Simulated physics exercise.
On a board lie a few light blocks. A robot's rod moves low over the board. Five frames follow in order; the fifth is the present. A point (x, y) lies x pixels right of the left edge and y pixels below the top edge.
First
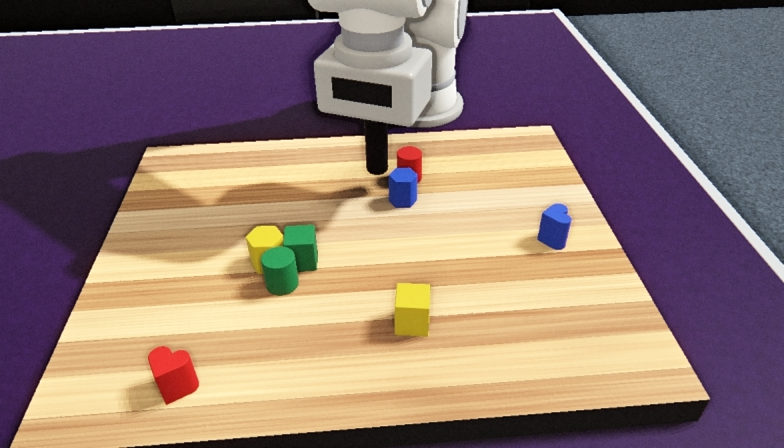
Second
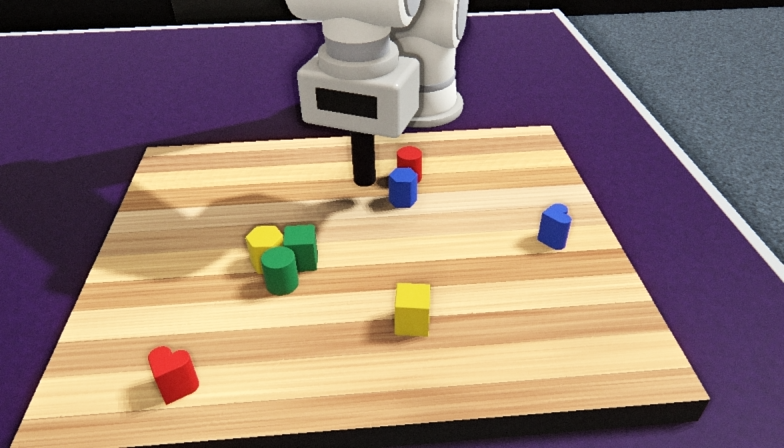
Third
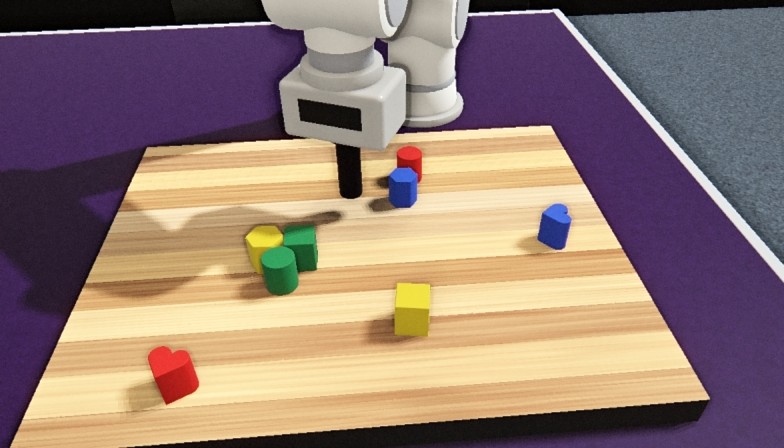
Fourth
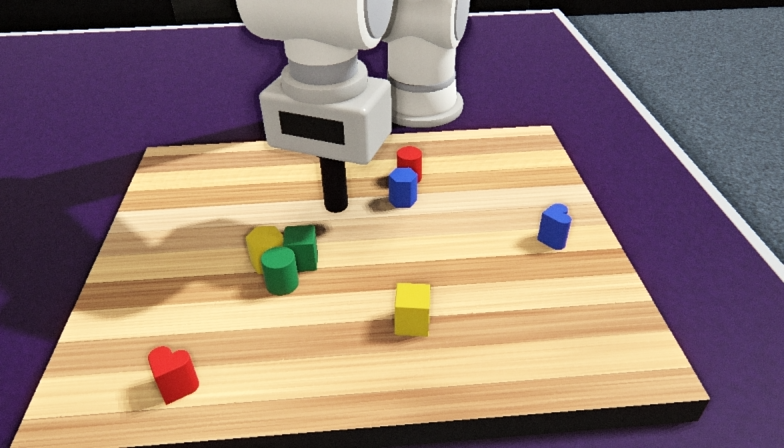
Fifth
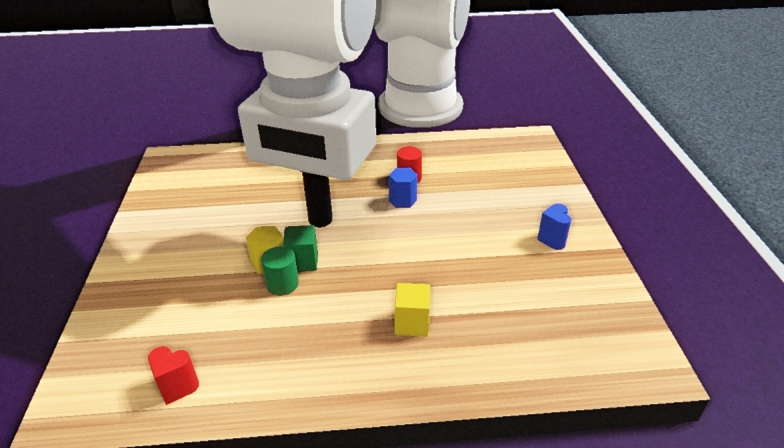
On a wooden board, a robot's black rod moves down and left past still, colourful blocks.
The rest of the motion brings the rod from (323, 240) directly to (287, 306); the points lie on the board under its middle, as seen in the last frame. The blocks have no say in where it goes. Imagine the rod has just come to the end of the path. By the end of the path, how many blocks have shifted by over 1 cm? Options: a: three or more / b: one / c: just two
It's c.
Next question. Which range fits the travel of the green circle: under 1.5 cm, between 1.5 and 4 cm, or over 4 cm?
It goes a long way, over 4 cm.
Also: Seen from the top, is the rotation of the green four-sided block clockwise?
Yes - that is the case.
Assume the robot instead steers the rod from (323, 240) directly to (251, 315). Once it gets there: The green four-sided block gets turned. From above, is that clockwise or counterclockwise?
The sense of turning is clockwise.
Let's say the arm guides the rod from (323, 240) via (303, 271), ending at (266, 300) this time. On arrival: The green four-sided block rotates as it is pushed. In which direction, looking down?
Viewed from overhead, the green four-sided block winds up turned clockwise.
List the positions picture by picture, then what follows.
The first picture shows rod tip (377, 170); block tops, yellow six-sided block (264, 236); green circle (277, 257); green four-sided block (299, 234).
The second picture shows rod (365, 182); blocks unchanged.
The third picture shows rod (351, 194); blocks unchanged.
The fourth picture shows rod (337, 207); blocks unchanged.
The fifth picture shows rod (321, 221); yellow six-sided block (264, 236); green circle (277, 257); green four-sided block (299, 234).
What follows on the original path. One third of the way, rod (310, 242); yellow six-sided block (260, 237); green circle (263, 266); green four-sided block (286, 247), turned 45° clockwise.
Two thirds of the way, rod (297, 264); yellow six-sided block (260, 237); green circle (235, 282); green four-sided block (267, 266), turned 75° clockwise.
At the end, rod (283, 287); yellow six-sided block (260, 237); green circle (213, 293); green four-sided block (249, 286), turned 90° clockwise.
